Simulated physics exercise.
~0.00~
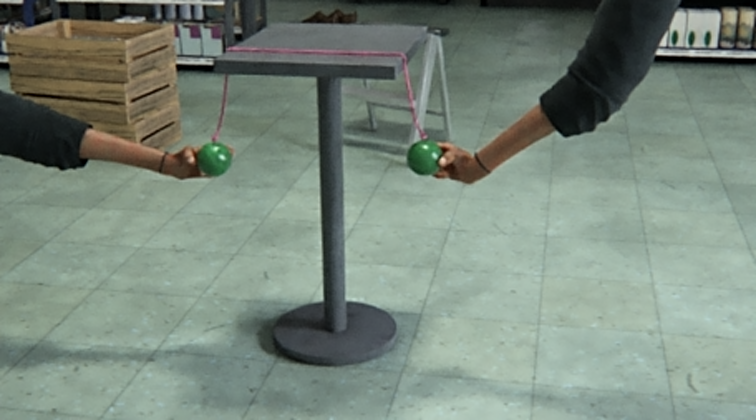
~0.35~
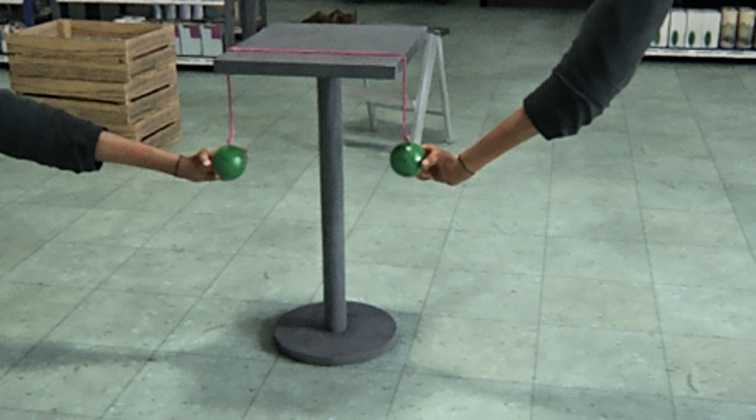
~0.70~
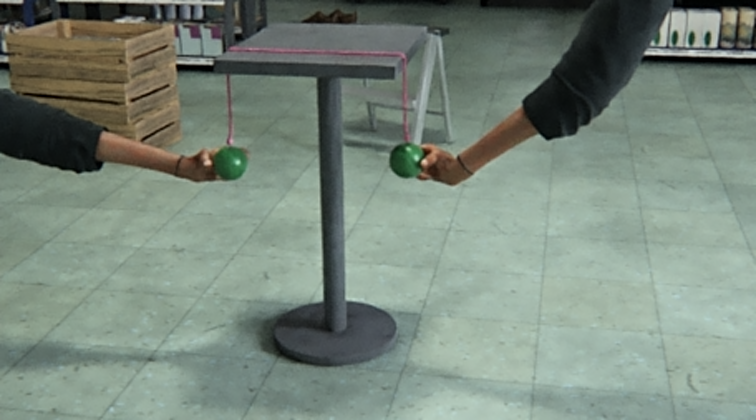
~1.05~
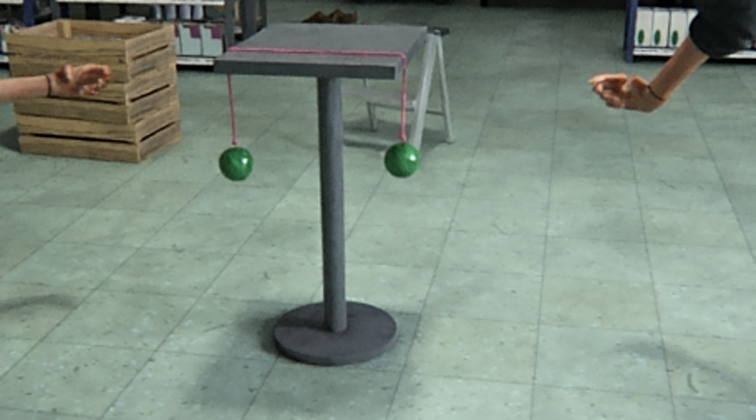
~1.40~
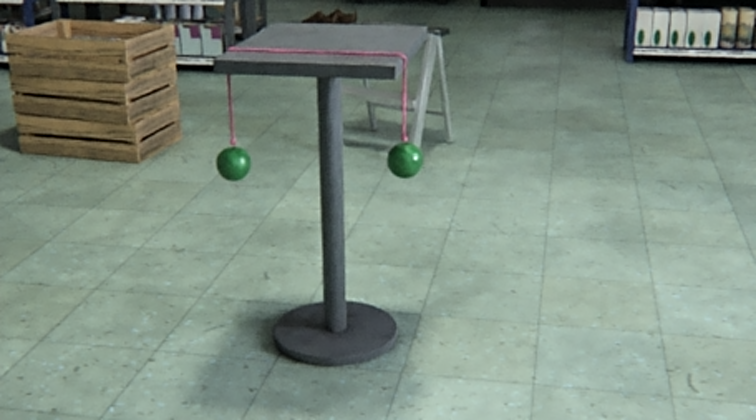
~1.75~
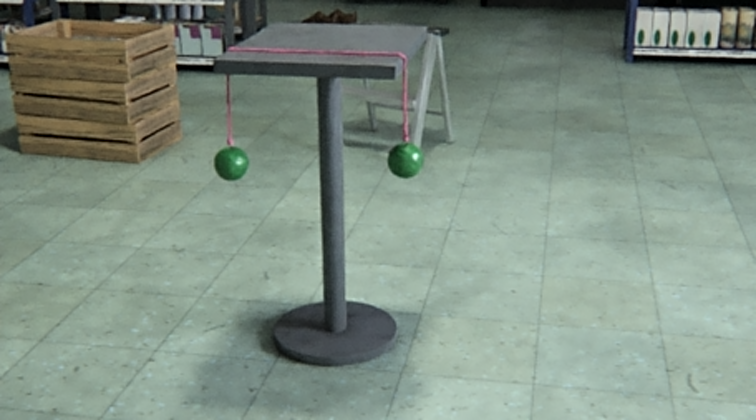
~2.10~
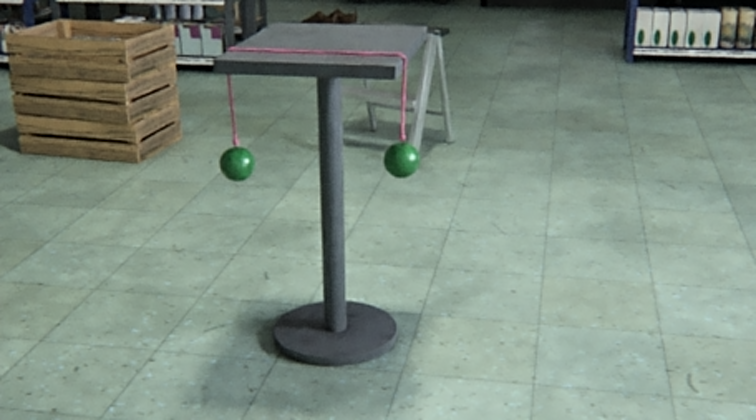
At the start, two hands reach in from either side, each holding a round green object tied to the end of a pink string that lies across a small gray table. The hands bring the two objects slightly inward until they hang close beneath the table's edges. Then the hands let go and draw back to the left and right, leaving the view. The green objects sway very slightly on the string, neither one sinking nor rising. At the end, both still hang at about the same height, with the string draped over the tabletop as before.
